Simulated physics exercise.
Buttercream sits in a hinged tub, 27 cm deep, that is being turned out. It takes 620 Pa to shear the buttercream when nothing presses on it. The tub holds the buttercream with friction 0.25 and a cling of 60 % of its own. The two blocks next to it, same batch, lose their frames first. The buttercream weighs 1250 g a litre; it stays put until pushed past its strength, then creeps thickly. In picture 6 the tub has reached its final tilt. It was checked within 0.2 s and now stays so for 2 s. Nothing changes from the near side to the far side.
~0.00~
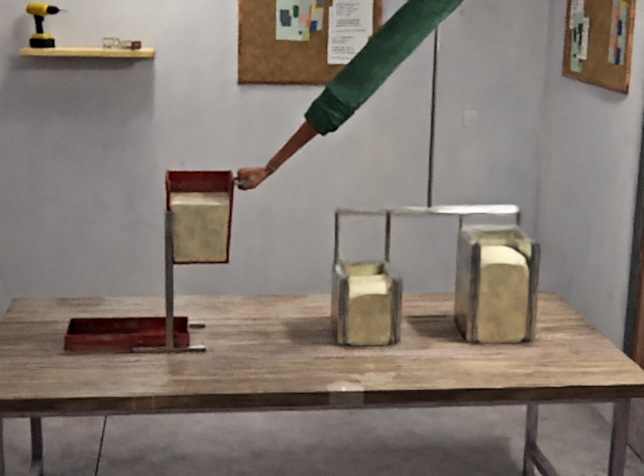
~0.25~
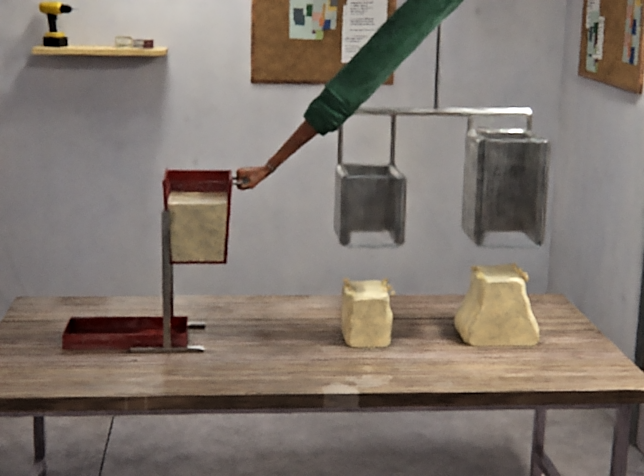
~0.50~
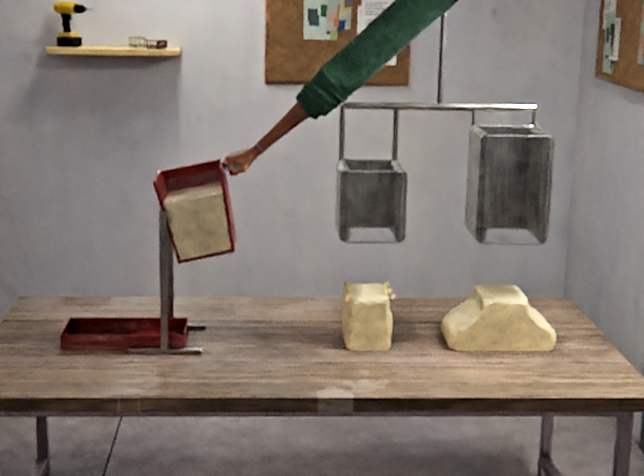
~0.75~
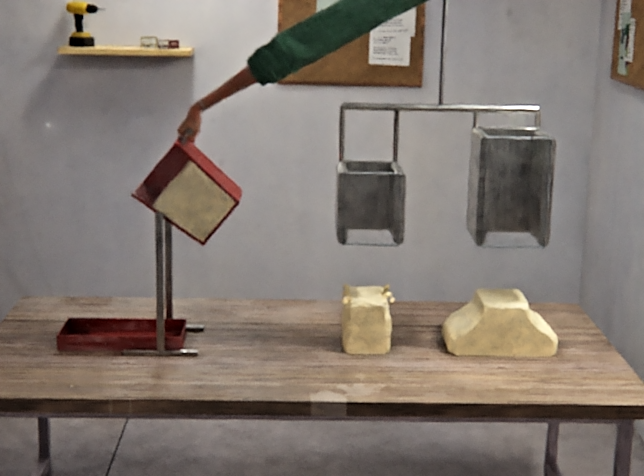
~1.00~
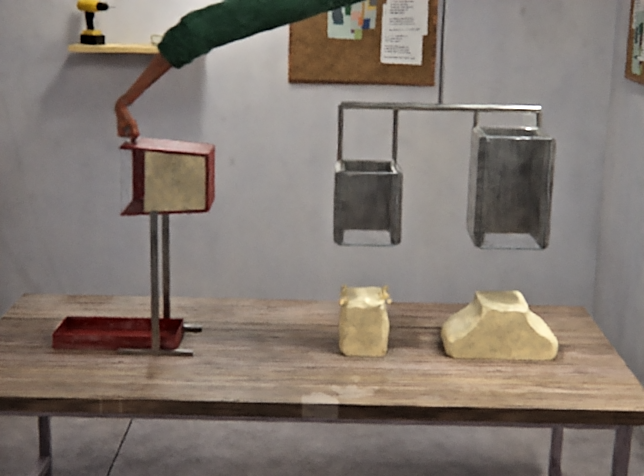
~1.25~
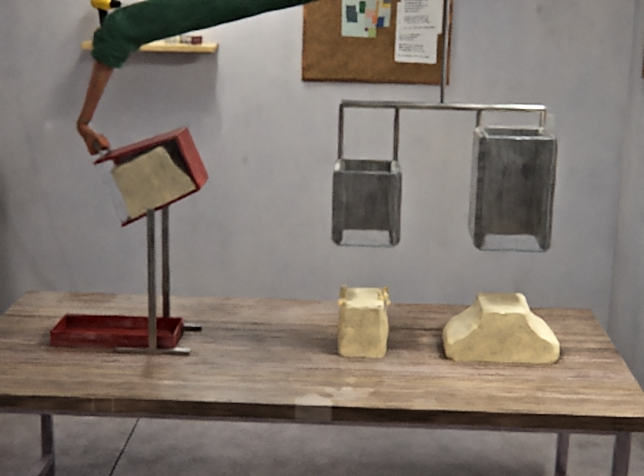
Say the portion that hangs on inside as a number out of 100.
The portion that hangs on inside is near 0 %.
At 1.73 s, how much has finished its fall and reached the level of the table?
Near 45 %.
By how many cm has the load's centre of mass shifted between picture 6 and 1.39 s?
About 8 cm.
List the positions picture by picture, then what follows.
The first picture shows handle-side rim at (232, 182), tilt 0 degrees; highest point of the buttercream at (210, 204); test blocks 19 cm, 30 cm high (left to right).
The second picture shows handle-side rim at (229, 181), tilt 0 degrees; highest point of the buttercream at (208, 203); test blocks 19 cm, 24 cm high (left to right).
The third picture shows handle-side rim at (219, 169), tilt 13 degrees; highest point of the buttercream at (217, 194); test blocks 18 cm, 18 cm high (left to right).
The fourth picture shows handle-side rim at (174, 145), tilt 51 degrees; highest point of the buttercream at (194, 165); test blocks 18 cm, 18 cm high (left to right).
The fifth picture shows handle-side rim at (121, 149), tilt 90 degrees; highest point of the buttercream at (147, 153); test blocks 18 cm, 18 cm high (left to right).
The sixth picture shows handle-side rim at (95, 165), tilt 113 degrees; highest point of the buttercream at (160, 147); test blocks 18 cm, 18 cm high (left to right).
By 1.39 s, the tub is at 113 degrees and holds 81 %.
By 1.56 s, the tub is at 113 degrees and holds 24 %.
By 1.73 s, the tub is at 113 degrees and holds 0 %.
By 1.90 s, the tub is at 113 degrees and holds 0 %.
By 3.25 s, at the end, the tub is at 113 degrees and holds 0 %.
